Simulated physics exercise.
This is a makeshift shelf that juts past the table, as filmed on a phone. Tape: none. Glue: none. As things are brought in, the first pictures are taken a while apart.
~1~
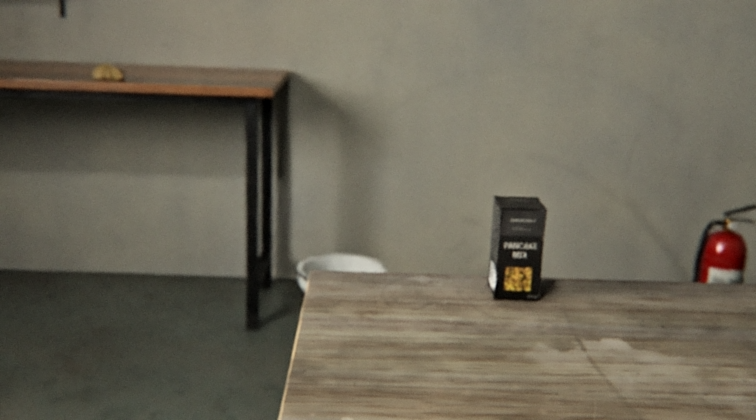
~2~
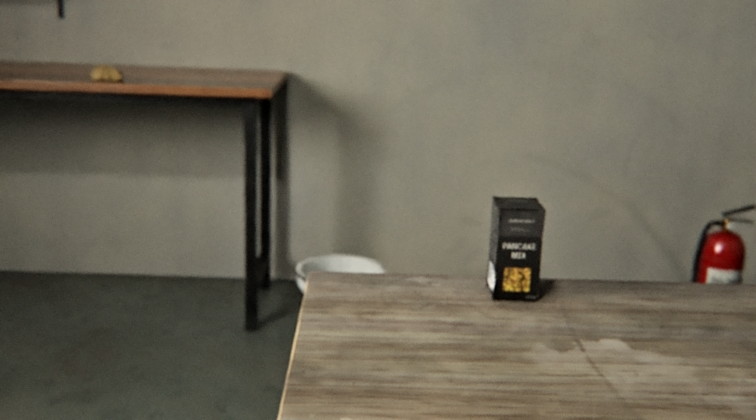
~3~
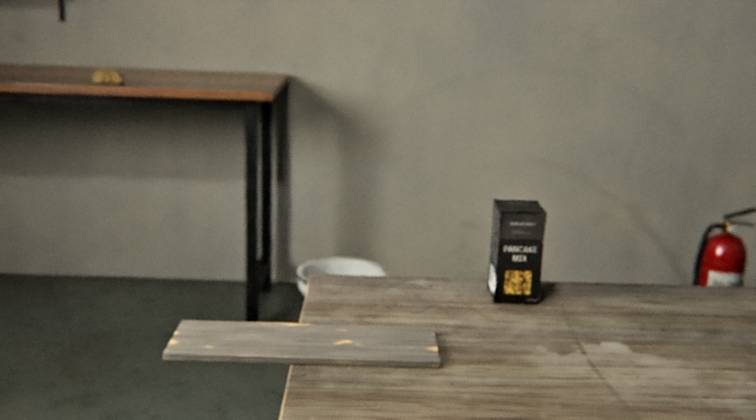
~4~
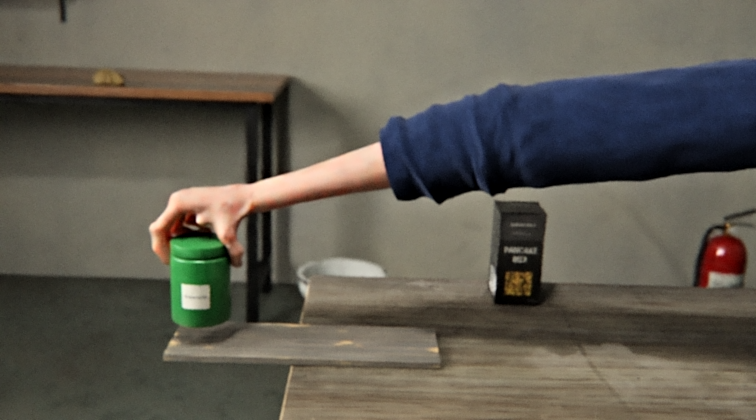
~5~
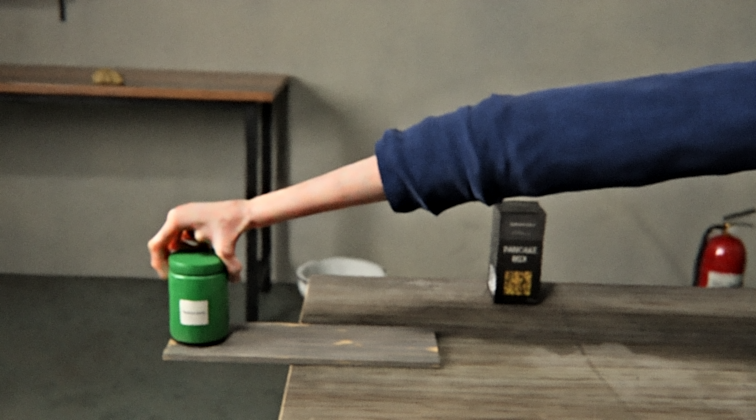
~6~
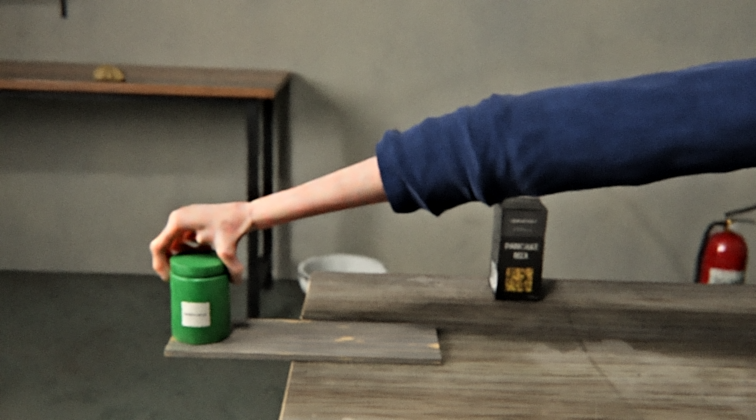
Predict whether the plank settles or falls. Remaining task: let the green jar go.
Leaves the table.
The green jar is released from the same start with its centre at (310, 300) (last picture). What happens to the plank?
After that it stays where it is.
Then, 0.40 s on from there, grey plank and green jar now down on the floor or falling.
Then, 0.60 s on from there, things are still on the move.
In the end, down on the floor or falling, grey plank and green jar; black carton unmoved. The plank comes down.
